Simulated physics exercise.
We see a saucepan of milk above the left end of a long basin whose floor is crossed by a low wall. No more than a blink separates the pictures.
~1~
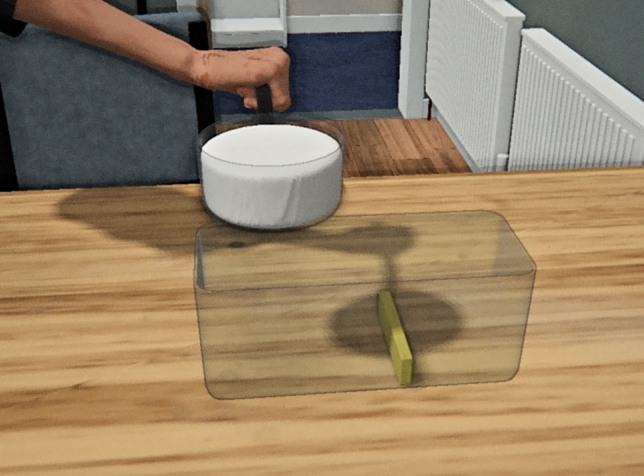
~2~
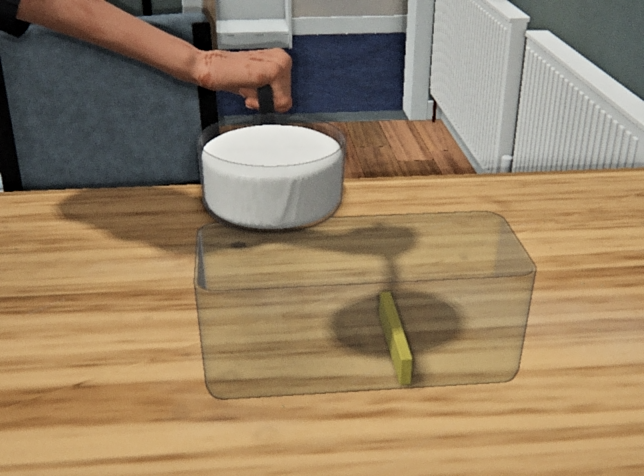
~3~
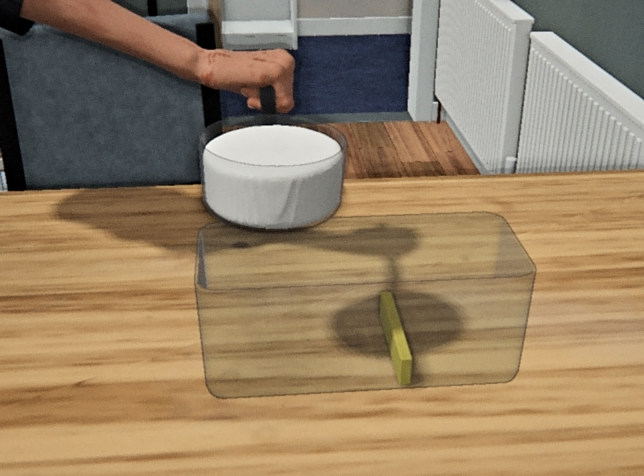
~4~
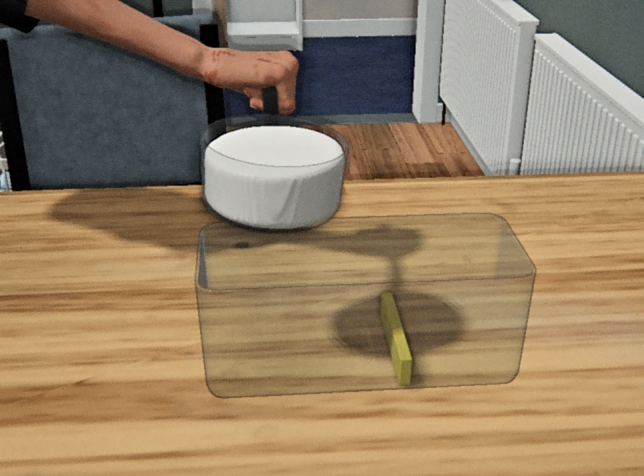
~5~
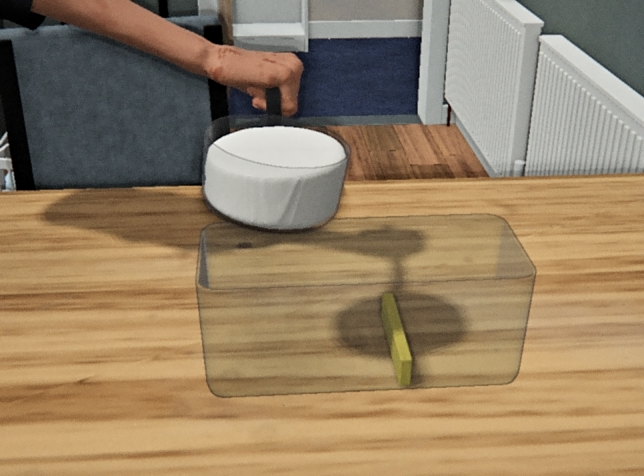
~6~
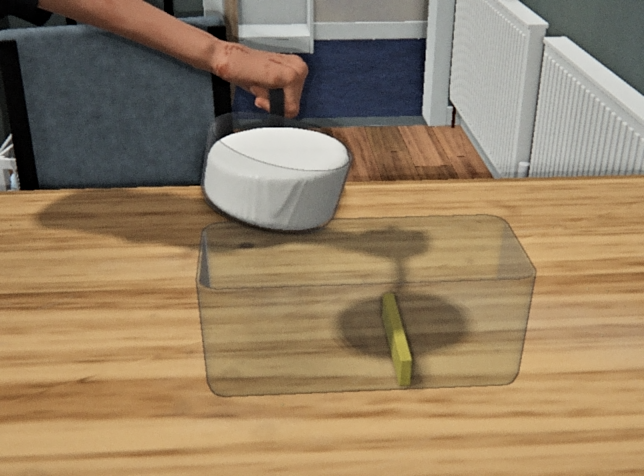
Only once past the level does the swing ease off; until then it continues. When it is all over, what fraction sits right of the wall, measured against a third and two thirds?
It finishes at between a third and two thirds.
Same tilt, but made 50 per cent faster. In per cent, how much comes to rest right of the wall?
It comes to some 45 in a hundred.
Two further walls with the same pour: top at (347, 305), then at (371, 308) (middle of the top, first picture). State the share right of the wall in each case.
85 % then 75 %.
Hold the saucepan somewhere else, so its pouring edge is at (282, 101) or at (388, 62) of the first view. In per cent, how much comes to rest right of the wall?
Roughly 10 per cent, then roughly 70 per cent.
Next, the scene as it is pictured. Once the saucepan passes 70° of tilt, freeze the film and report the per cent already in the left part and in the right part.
On the left 10 %, on the right 30 %.
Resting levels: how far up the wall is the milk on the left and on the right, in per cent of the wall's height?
Once it settles, the left reaches around 40 and the right around 80.
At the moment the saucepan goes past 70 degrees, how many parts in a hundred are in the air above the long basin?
Roughly 25 percent.
A moment on, the tilt is 70° and 39 per cent is still to pour, 9 is left of the wall and 29 right of it.
Next, the tilt is 109° and 3 per cent is still to pour, 39 is left of the wall and 55 right of it.
Then the tilt is 121° and 0 per cent is still to pour, 46 is left of the wall and 54 right of it.
Later the tilt is 121° and 0 per cent is still to pour, 47 is left of the wall and 53 right of it.
Finally, 47 per cent lies left of the wall, 53 right of it and 0 outside.
